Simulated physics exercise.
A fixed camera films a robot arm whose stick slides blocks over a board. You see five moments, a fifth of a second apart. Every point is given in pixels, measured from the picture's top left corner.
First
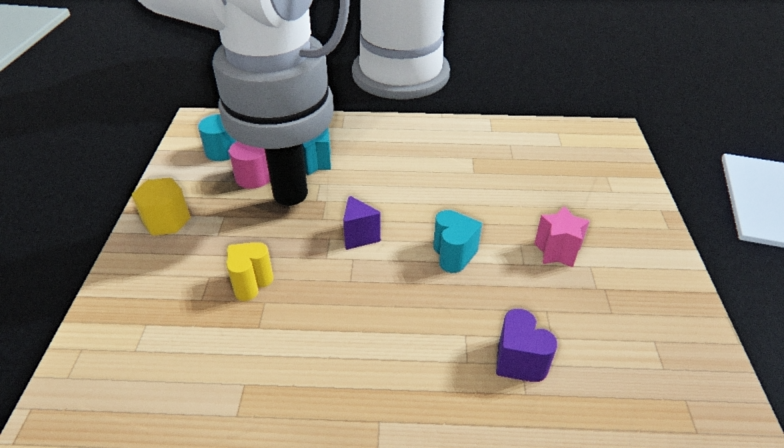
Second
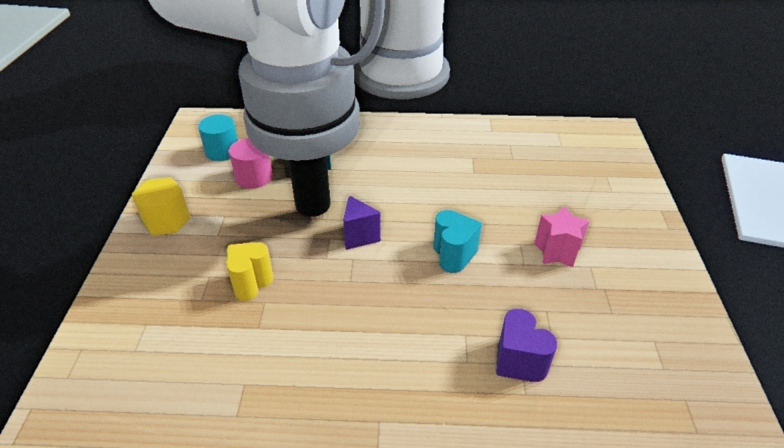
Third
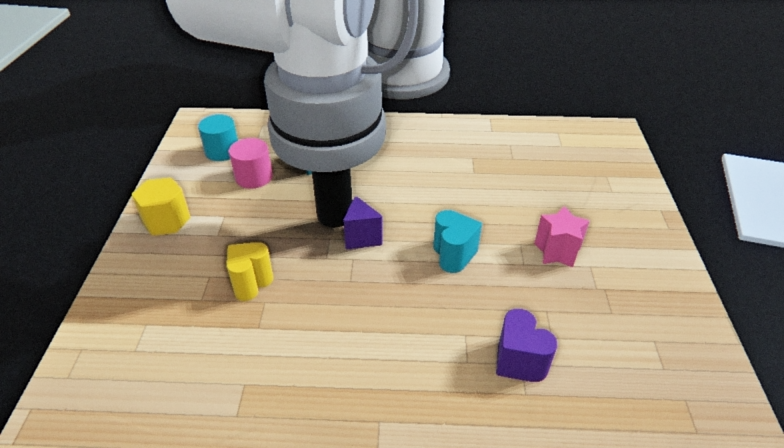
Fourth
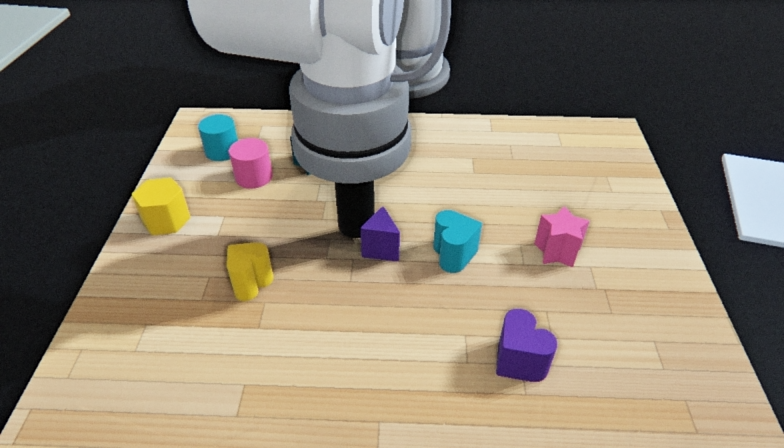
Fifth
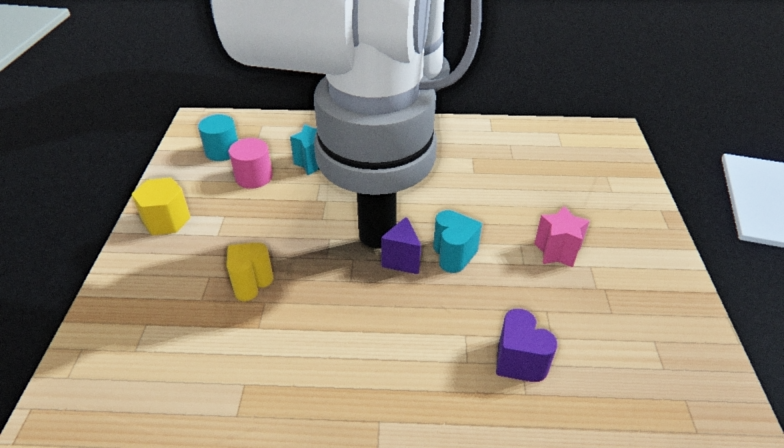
On a wooden board, a robot arm's black stick moves right and pushes a purple triangular block.
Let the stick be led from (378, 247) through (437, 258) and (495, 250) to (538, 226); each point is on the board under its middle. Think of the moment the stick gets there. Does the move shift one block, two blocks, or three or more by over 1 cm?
Answer: 3+.
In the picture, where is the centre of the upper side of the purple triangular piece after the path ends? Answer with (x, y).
At (456, 253).
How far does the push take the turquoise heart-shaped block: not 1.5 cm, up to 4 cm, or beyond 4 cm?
Beyond 4 cm.
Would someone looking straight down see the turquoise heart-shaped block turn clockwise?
I'd say yes.
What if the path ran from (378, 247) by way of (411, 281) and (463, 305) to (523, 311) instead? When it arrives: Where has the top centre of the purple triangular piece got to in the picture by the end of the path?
The answer is (559, 305).
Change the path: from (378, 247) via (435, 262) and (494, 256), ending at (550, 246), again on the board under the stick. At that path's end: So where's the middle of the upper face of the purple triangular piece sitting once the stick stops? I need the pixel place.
At the end it should sit near (464, 257).
What follows on the original path. One third of the way, stick (438, 248); purple triangular piece (451, 252), turned 40° clockwise; turquoise heart-shaped block (480, 228).
Two thirds of the way, stick (498, 239); purple triangular piece (456, 253), turned 55° clockwise; turquoise heart-shaped block (536, 231), turned 35° clockwise; pink star (573, 224), turned 15° anticlockwise.
At the end, stick (541, 215); purple triangular piece (456, 253), turned 55° clockwise; turquoise heart-shaped block (554, 228), turned 70° clockwise; pink star (592, 223).
